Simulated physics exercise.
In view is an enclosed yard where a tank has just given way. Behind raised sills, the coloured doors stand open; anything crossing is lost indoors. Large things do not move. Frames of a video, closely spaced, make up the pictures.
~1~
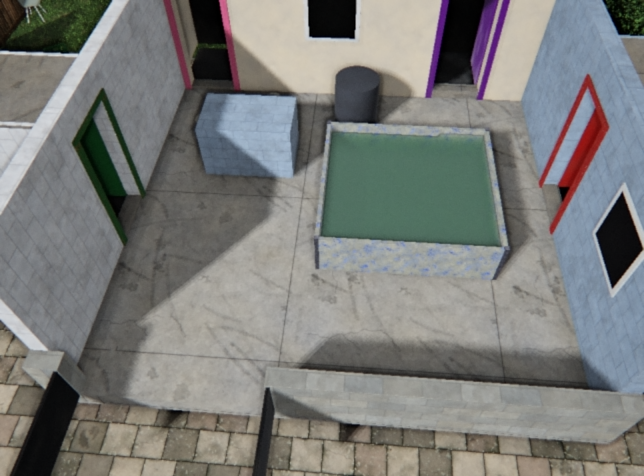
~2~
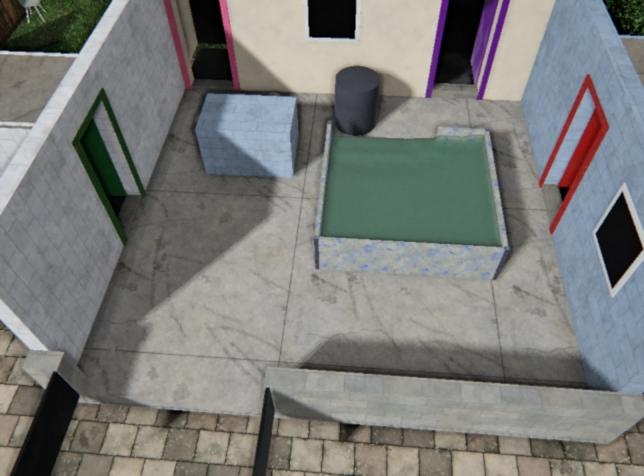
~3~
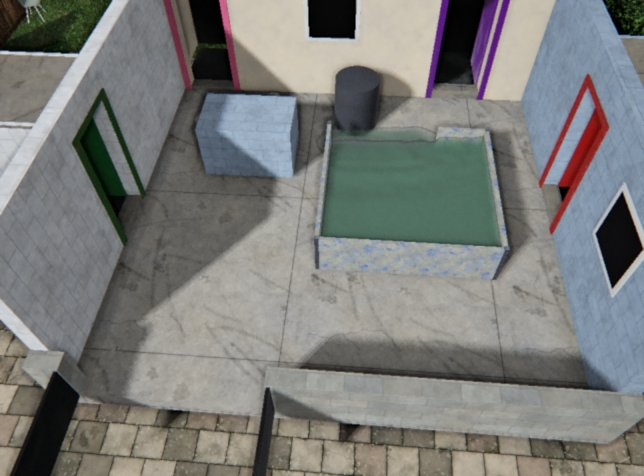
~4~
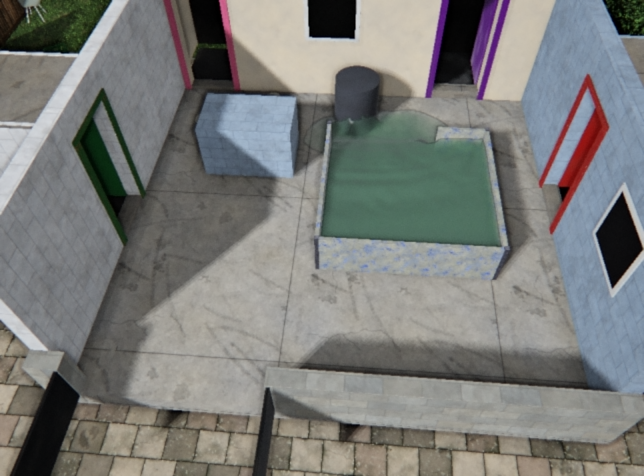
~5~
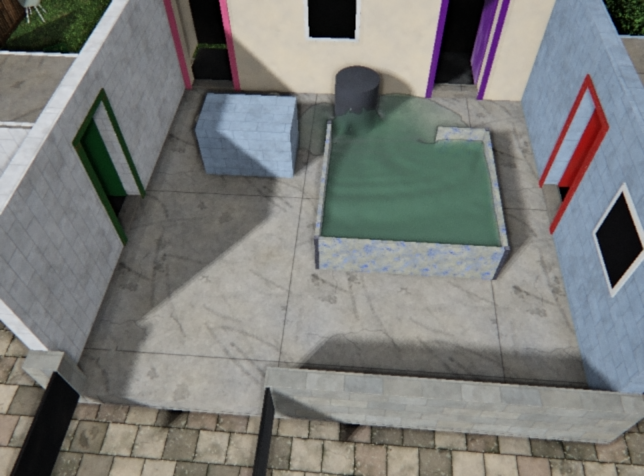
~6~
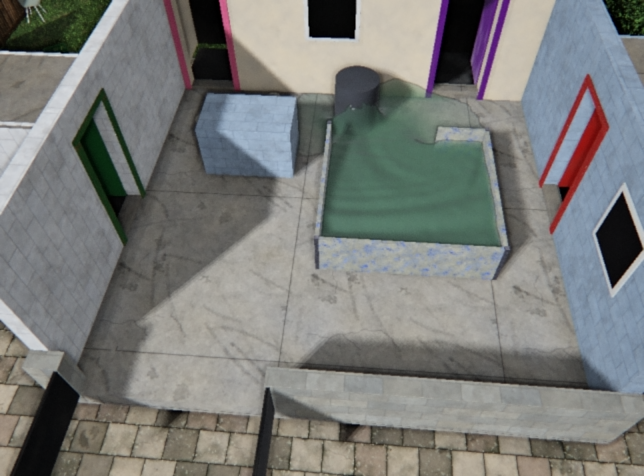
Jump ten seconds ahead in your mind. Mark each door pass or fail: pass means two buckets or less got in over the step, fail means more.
Purple door - fail, pink door - fail, green door - pass, red door - pass.
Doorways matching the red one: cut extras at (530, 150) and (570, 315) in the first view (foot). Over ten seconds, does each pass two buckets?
Goes past it, then falls short.
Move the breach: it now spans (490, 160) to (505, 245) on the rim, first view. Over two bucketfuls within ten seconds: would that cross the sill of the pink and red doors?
First pink door crosses the line, then red door crosses the line.
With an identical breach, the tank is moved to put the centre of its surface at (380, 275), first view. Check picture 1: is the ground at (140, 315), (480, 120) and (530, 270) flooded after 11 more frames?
Well, in the order you listed them, they'd be unreached, reached by the flood and unreached.
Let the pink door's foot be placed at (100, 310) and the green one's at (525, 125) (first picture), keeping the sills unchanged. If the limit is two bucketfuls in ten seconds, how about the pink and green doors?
The pink one holds, the green one takes more.
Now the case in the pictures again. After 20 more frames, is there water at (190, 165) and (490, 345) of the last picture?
Result, in the order given: Wetted / not wetted.
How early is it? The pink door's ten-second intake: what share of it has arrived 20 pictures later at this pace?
I'd put it at 5 percent.
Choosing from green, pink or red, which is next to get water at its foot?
Result: The pink-painted one is first.
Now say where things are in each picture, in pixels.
The first picture shows the open tank at (408, 183) is whole and still.
In the second picture, water pours out on the open tank's far side and has run to a hidden place.
In the third picture, water pours out on the open tank's far side and has run to (322, 141).
In the fourth picture, water pours out on the open tank's far side and has run to (441, 125).
In the fifth picture, the front is at (420, 98), out from the gap on the open tank's far side.
In the sixth picture, the front is at (310, 94), out from the gap on the open tank's far side.
A moment on, water covers 20 % of the floor; the purple door under two buckets in, the pink door not reached, the green door not reached, the red door not reached.
Next, water covers 30 % of the floor; the purple door over two buckets in, the pink door wet at the sill, nothing in, the green door not reached, the red door not reached.
Then, water covers 50 % of the floor; the purple door far over two buckets in, the pink door under two buckets in, the green door wet at the sill, nothing in, the red door wet at the sill, nothing in.
Later, water covers 90 % of the floor; the purple door far over two buckets in, the pink door over two buckets in, the green door wet at the sill, nothing in, the red door wet at the sill, nothing in.
In the end, water covers 95 % of the floor; the purple door far over two buckets in, the pink door far over two buckets in, the green door wet at the sill, nothing in, the red door wet at the sill, nothing in.
